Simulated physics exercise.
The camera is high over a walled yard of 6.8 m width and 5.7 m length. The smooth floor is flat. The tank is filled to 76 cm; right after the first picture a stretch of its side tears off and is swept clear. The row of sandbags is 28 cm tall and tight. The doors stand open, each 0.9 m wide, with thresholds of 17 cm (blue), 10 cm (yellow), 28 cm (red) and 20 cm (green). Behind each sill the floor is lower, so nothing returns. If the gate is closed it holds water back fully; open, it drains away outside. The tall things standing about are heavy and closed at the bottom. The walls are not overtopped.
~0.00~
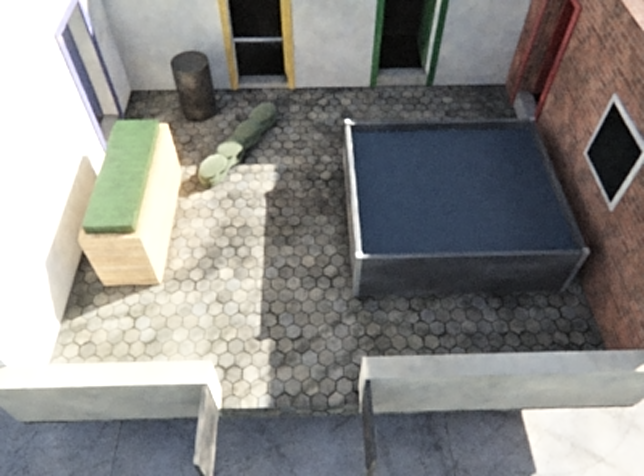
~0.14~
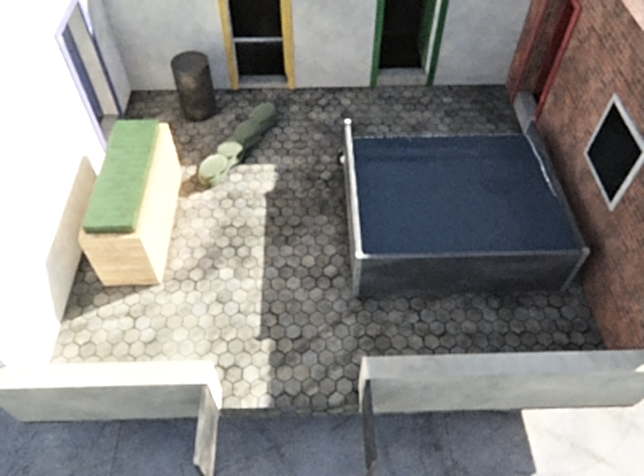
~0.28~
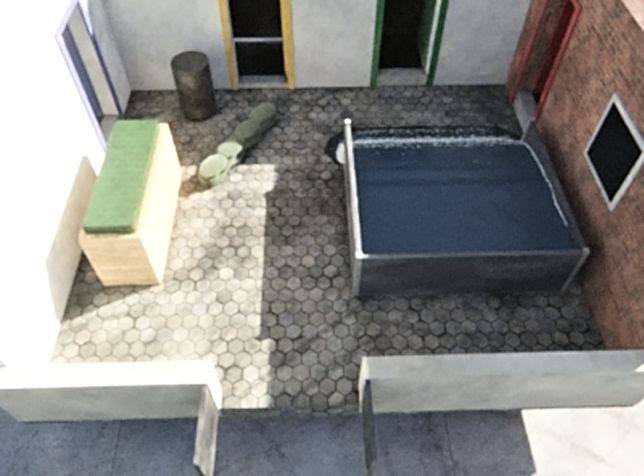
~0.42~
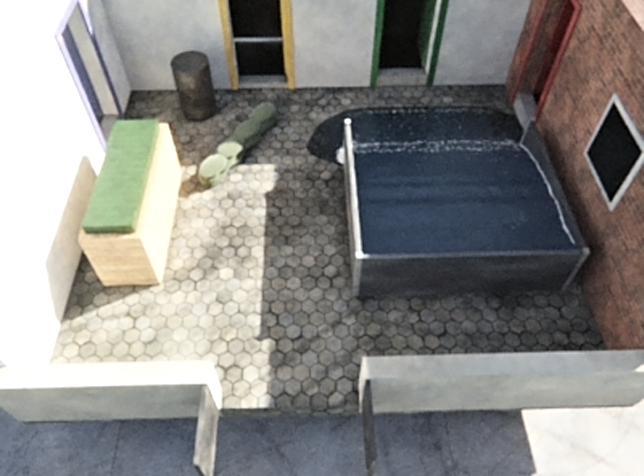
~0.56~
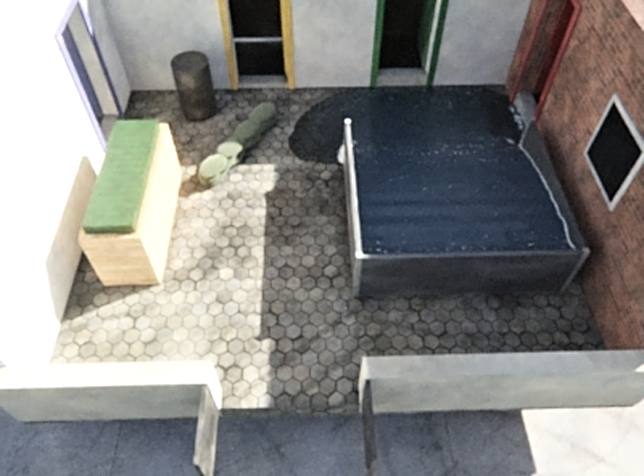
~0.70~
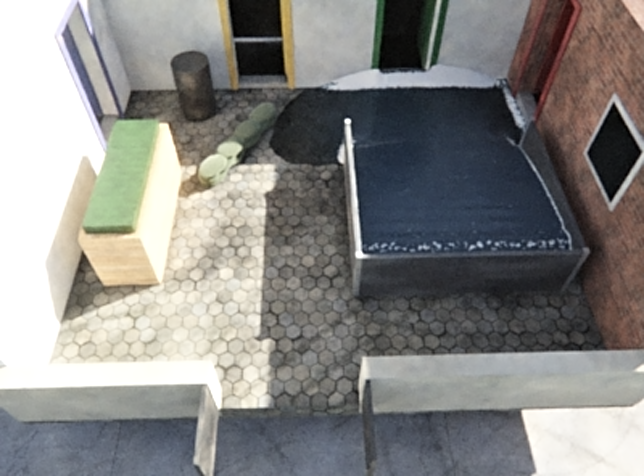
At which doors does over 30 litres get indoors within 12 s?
Within that time: At the blue door it keeps below the limit; at the yellow door it exceeds the limit; at the red door it exceeds the limit; at the green door it passes the limit.
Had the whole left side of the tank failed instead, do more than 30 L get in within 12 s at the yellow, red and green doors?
Then: Yellow above, red not over, green below.
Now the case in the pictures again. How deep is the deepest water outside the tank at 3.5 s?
About 37 cm.
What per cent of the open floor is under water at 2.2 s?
Some 35 per cent of it.
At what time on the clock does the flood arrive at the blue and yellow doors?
Arrival: Blue 2.6 s, yellow 1.0 s.
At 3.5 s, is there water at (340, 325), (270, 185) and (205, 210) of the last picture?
In that order: Not reached, under water, under water.
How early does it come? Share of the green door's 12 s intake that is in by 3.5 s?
About 95 per cent.
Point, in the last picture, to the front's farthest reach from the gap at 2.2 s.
At about (132, 92).
After 1.4 s water covers 30 % of the floor and is deepest (61 cm) near (501, 86); blue door not reached, yellow door 14 cm at the sill, 0 L in, red door 27 cm at the sill, 0 L in, green door 54 cm at the sill, 134 L in.
After 2.2 s water covers 35 % of the floor and is deepest (52 cm) near (382, 88); blue door not reached, yellow door 18 cm at the sill, 12 L in, red door 44 cm at the sill, 33 L in, green door 51 cm at the sill, 343 L in.
After 3.5 s water covers 60 % of the floor and is deepest (37 cm) near (142, 92); blue door 12 cm at the sill, 0 L in, yellow door 21 cm at the sill, 55 L in, red door 30 cm at the sill, 92 L in, green door 30 cm at the sill, 510 L in.
After 7.0 s water covers 95 % of the floor and is deepest (20 cm) near (138, 297); blue door 10 cm at the sill, 0 L in, yellow door 15 cm at the sill, 163 L in, red door 10 cm at the sill, 96 L in, green door 12 cm at the sill, 532 L in.
After 12.0 s water covers 95 % of the floor and is deepest (17 cm) near (606, 363); blue door 11 cm at the sill, 0 L in, yellow door 13 cm at the sill, 185 L in, red door 10 cm at the sill, 96 L in, green door 10 cm at the sill, 532 L in.
